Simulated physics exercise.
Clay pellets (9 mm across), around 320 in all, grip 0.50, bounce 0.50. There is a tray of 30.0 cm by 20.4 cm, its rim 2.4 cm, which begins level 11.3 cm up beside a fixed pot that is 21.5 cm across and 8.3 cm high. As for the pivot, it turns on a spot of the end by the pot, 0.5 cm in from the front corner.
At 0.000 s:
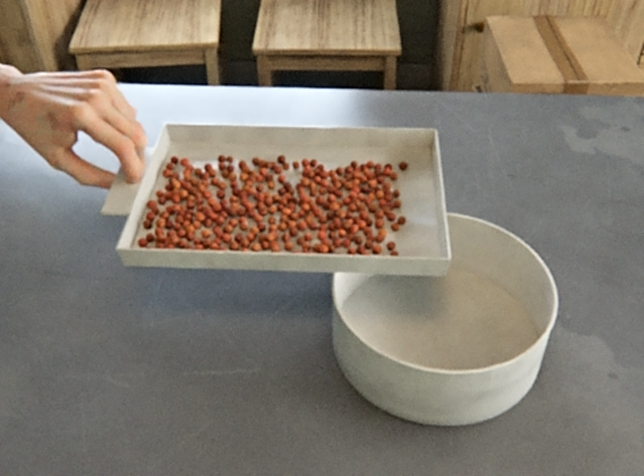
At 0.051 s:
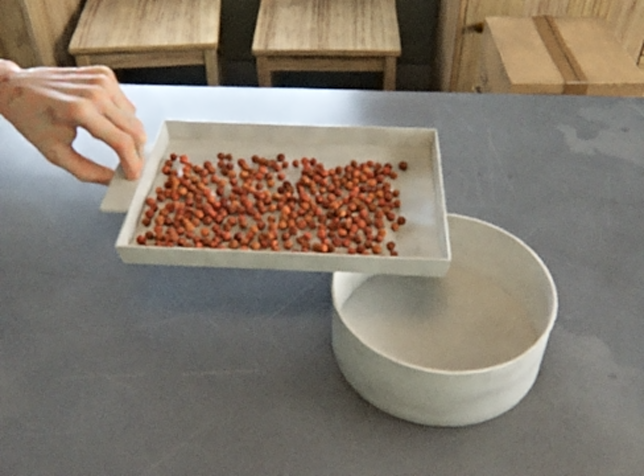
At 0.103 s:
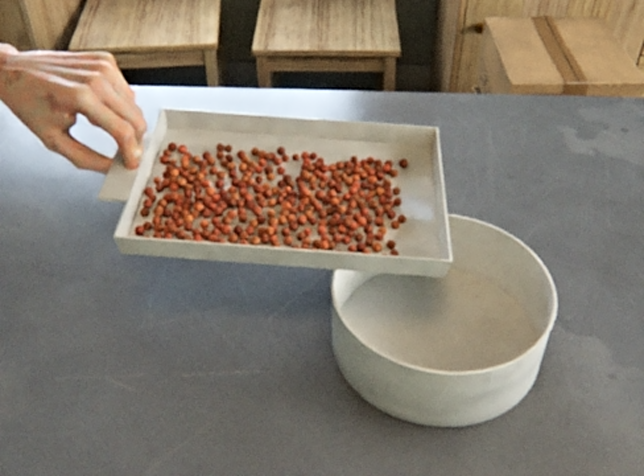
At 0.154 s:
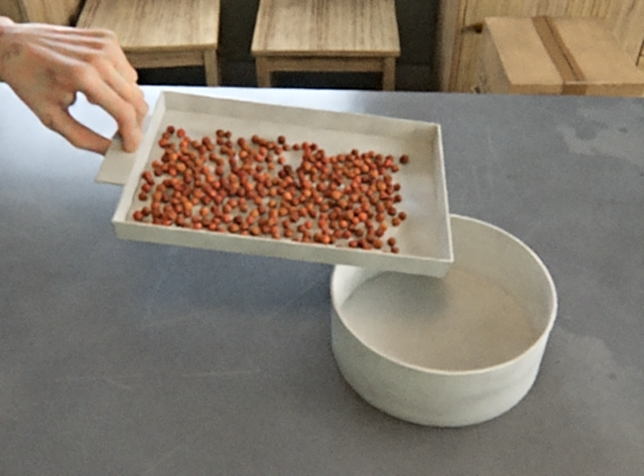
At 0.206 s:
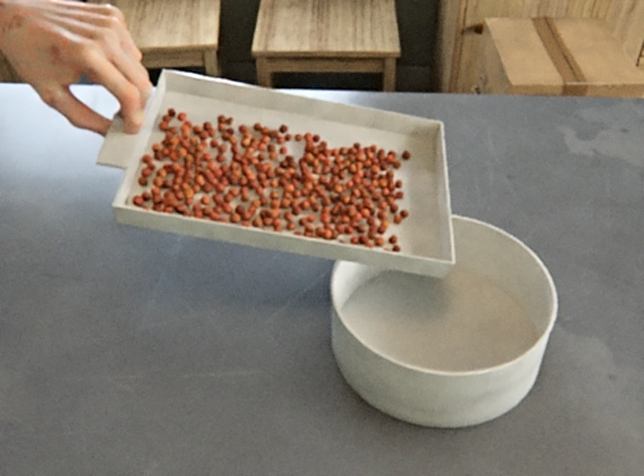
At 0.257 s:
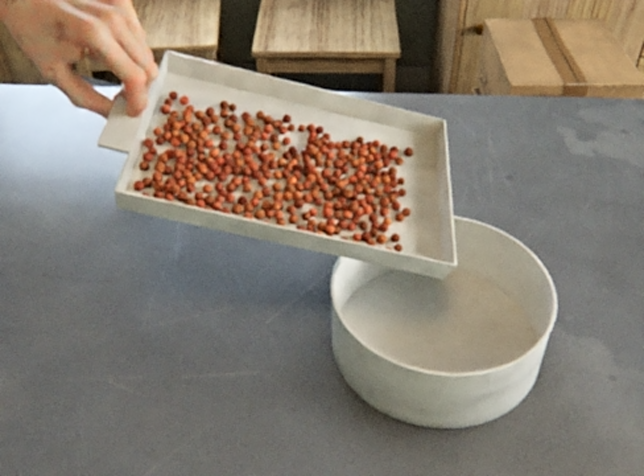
Shallow tray of reddish-brown pellets tilting down to the right beside a round pot as a hand raises its left end.
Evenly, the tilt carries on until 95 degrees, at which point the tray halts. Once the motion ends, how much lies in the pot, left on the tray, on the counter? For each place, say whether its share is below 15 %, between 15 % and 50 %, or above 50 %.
Pot: Above 50 %; left on the tray: Below 15 %; counter: Below 15 %.
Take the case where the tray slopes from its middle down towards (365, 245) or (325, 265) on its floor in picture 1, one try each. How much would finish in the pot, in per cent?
About 75 per cent on the first try and 45 per cent on the second.
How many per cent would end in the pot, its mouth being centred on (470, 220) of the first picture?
I'd expect near 45 per cent.
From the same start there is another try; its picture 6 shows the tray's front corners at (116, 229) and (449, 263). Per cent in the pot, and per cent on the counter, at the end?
Pot 60 % / counter 35 %.
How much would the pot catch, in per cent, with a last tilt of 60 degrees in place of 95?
I'd say close to 10 percent.
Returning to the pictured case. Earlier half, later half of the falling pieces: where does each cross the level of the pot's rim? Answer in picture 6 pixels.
Around (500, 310), then (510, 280).
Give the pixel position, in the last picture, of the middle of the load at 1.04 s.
At that moment the load's centre is around (462, 206).
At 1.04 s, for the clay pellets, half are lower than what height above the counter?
Around 18 cm up.
After 0.72 s, tilt 53 degrees; the tray holds 100 %, the pot 0 %.
Then, at 1.04 s, tilt 79 degrees; the tray holds 85 %, the pot 15 %.
After 1.45 s, tilt 95 degrees; the tray holds 20 %, the pot 70 %.
At rest (2.2 s), pot 90 %, tray 5 %, counter 5 %.
